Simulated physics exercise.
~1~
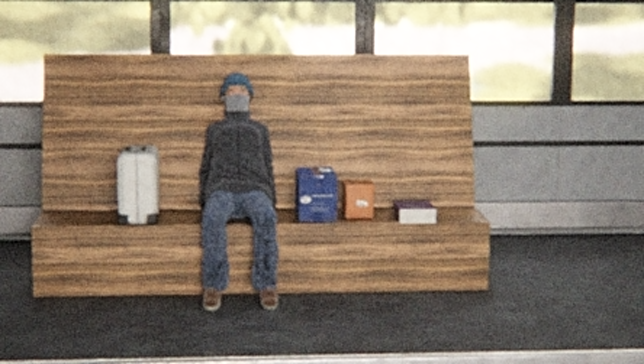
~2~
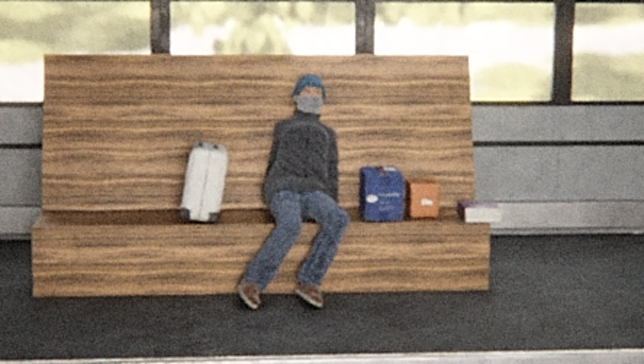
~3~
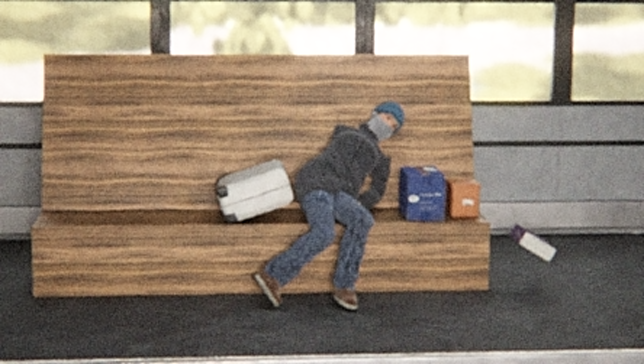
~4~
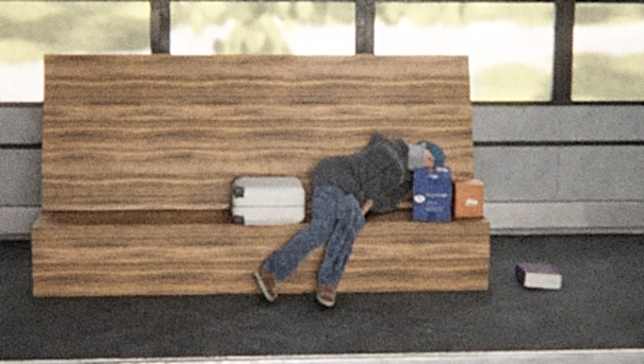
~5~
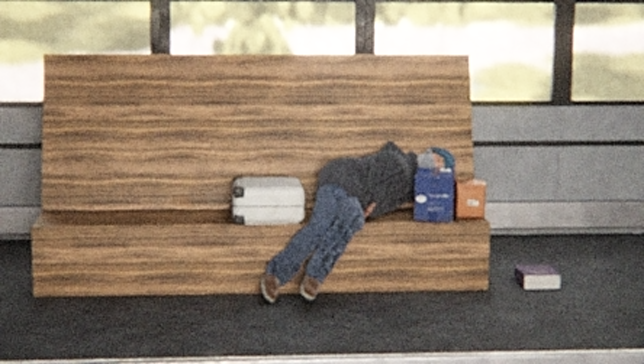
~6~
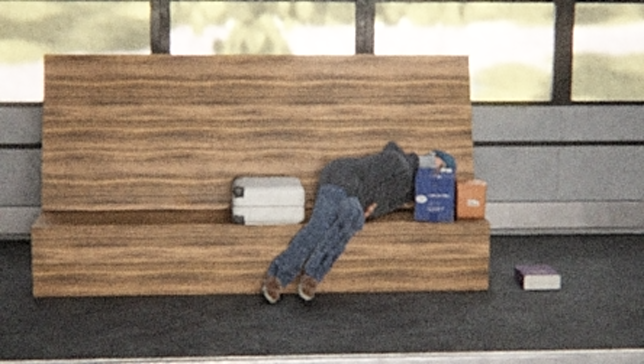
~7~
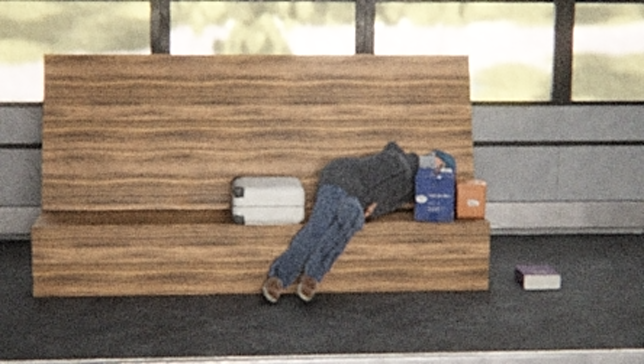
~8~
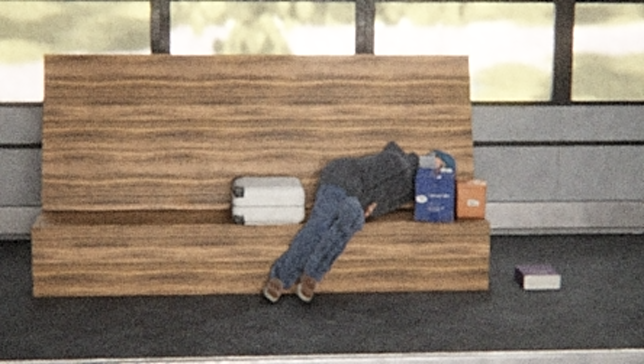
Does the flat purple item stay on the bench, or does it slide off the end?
It slides off the right end of the bench and comes to rest on the floor.
